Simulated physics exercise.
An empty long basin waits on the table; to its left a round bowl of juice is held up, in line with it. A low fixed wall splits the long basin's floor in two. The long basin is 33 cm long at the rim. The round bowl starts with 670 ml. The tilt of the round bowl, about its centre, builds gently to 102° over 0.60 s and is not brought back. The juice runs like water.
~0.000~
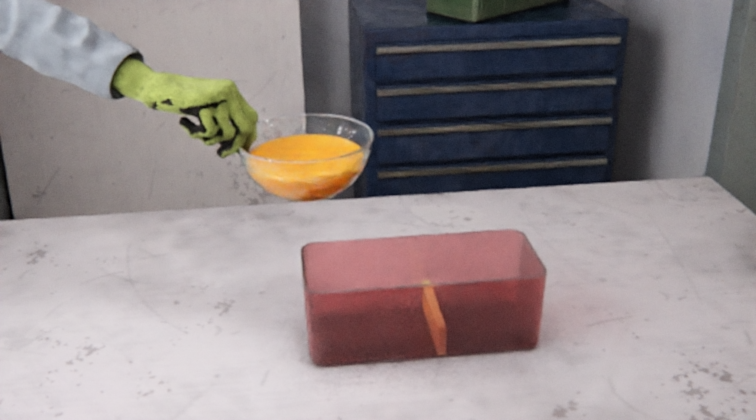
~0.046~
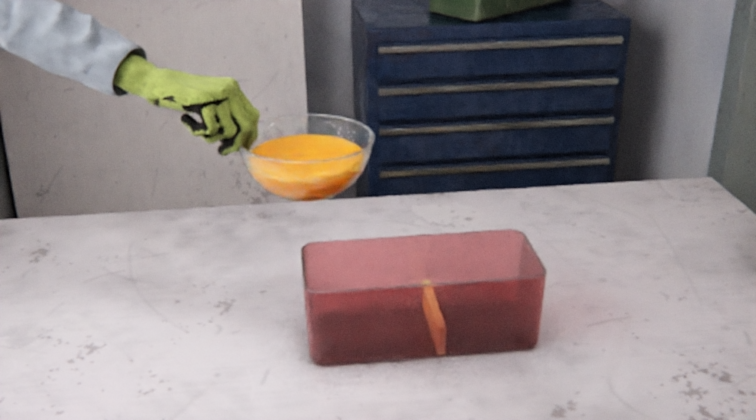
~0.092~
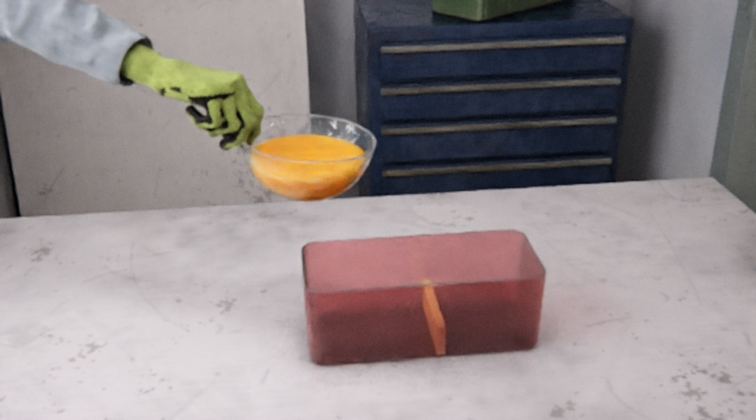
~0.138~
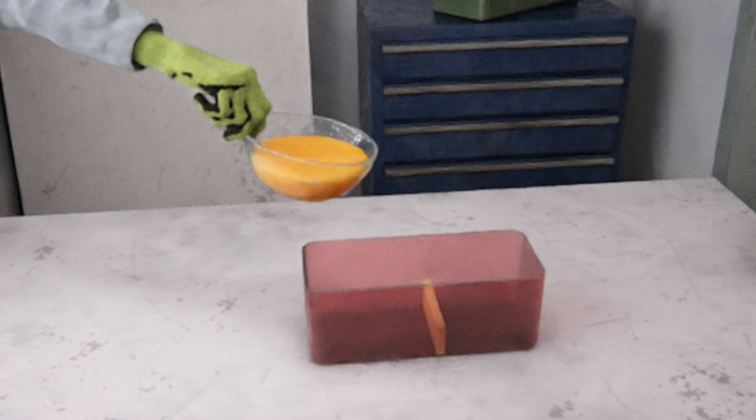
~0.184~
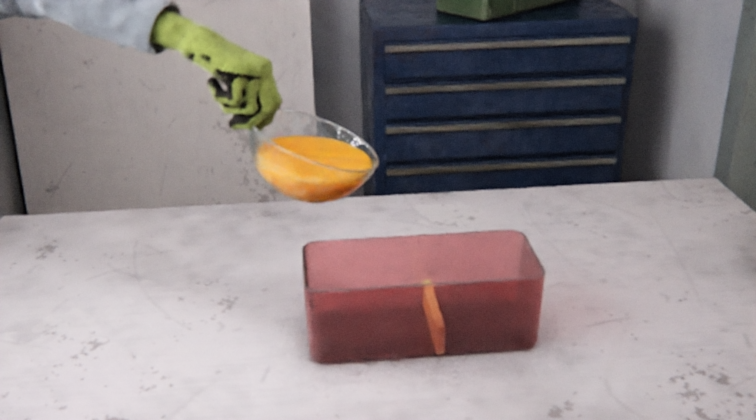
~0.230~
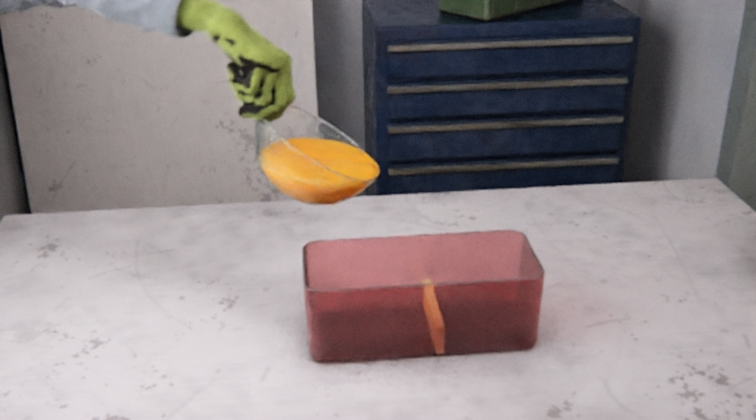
Green-gloved hand gradually tilting a clear round bowl of orange juice rightward above a table holding a long, see-through red basin.
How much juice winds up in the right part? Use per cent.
About 17 per cent.
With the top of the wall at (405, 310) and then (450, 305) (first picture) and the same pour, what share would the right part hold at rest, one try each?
In turn about 55 and 20 per cent.
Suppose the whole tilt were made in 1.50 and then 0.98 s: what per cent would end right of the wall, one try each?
First 20, then 15 per cent.
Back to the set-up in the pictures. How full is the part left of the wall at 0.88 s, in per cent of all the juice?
Some 78 per cent.
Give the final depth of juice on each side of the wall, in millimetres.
Left about 22 mm, right about 6 mm.
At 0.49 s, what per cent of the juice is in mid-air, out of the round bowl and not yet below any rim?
Near 48 in a hundred.
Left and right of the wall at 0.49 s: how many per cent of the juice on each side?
Left about 42, right about 1.
Then, 0.49 s in, the tilt is 94° and 9 per cent is still to pour, 43 is left of the wall and 1 right of it.
Then, 0.68 s in, the tilt is 102° and 0 per cent is still to pour, 89 is left of the wall and 5 right of it.
Then, 0.88 s in, the tilt is 102° and 0 per cent is still to pour, 78 is left of the wall and 16 right of it.
Then, 1.10 s in, the tilt is 102° and 0 per cent is still to pour, 77 is left of the wall and 17 right of it.
Finally, 77 per cent lies left of the wall, 17 right of it and 6 outside.
